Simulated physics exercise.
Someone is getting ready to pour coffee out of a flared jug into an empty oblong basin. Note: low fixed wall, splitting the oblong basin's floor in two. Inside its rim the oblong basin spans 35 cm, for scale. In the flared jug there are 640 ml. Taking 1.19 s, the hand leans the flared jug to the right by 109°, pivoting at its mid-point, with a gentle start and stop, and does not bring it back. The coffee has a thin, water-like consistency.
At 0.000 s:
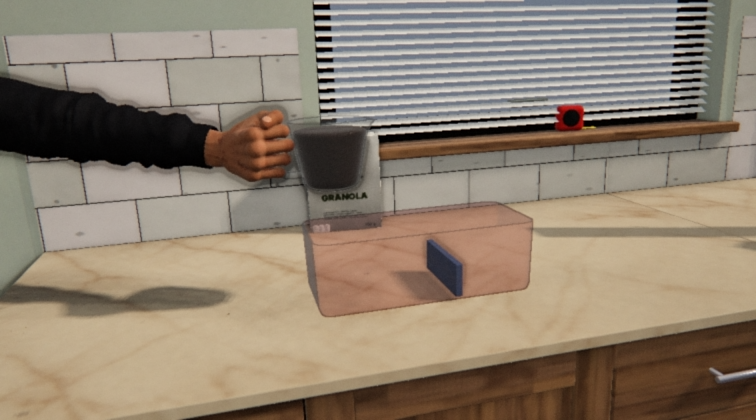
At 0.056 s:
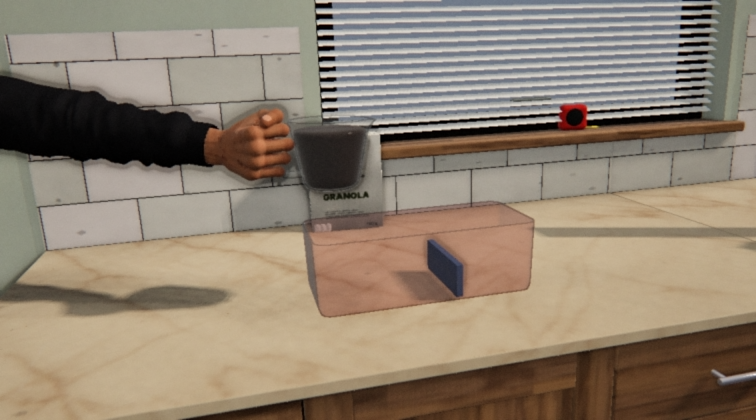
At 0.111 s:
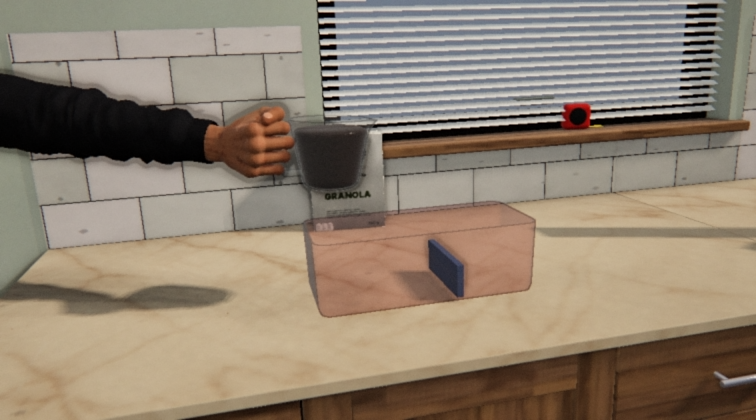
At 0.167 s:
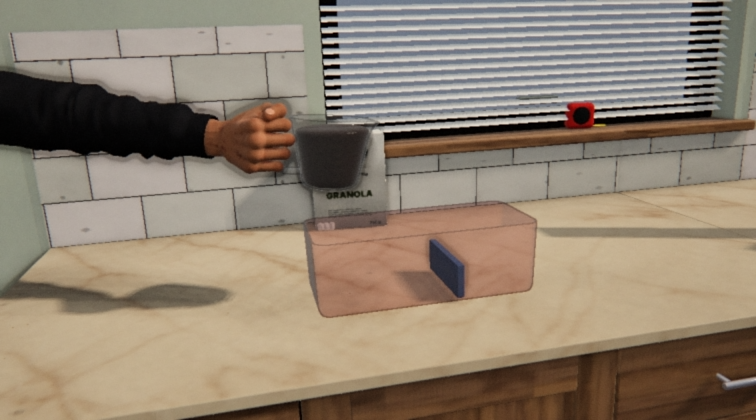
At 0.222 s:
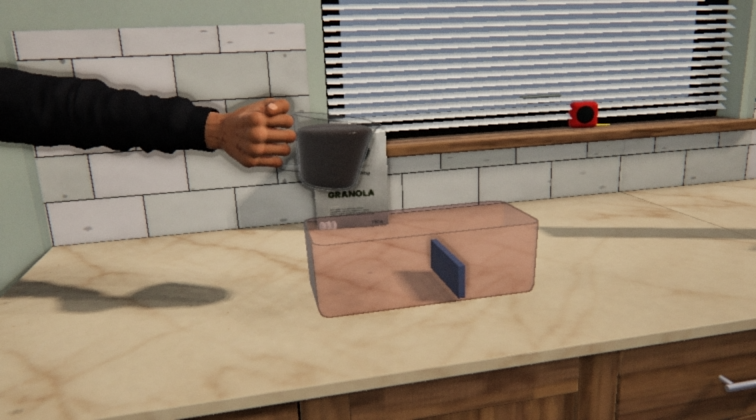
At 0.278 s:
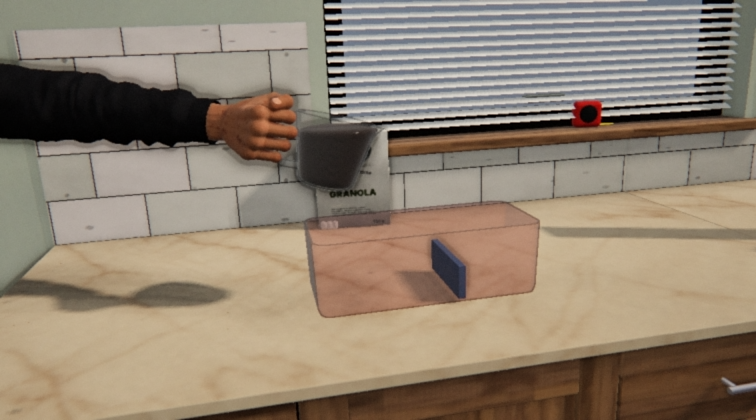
A hand slowly leaning a flared jug of dark coffee to the right above an empty, see-through oblong basin on a kitchen counter.
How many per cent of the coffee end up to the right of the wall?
About 3 per cent.
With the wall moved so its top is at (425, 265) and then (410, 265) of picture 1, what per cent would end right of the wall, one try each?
Respectively 30 and 65 %.
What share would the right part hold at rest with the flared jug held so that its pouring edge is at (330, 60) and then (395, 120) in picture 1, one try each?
5 and 25 %.
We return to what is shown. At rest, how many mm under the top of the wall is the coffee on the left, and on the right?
For the left, around 36 mm; for the right, around 54 mm.
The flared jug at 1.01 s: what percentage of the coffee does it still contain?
I'd say some 7 per cent remains.
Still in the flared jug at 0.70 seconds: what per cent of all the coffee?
Close to 62 in a hundred.
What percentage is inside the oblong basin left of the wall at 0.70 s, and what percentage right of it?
I'd say some 16 on the left and some 0 on the right.
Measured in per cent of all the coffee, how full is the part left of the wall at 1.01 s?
82 %.
After 0.70 s the tilt is 70° and 61 per cent is still to pour, 16 is left of the wall and 0 right of it.
After 1.01 s the tilt is 103° and 7 per cent is still to pour, 83 is left of the wall and 1 right of it.
After 1.34 s the tilt is 109° and 0 per cent is still to pour, 95 is left of the wall and 3 right of it.
After 1.69 s the tilt is 109° and 0 per cent is still to pour, 95 is left of the wall and 3 right of it.
In the end 95 per cent lies left of the wall, 3 right of it and 2 outside.
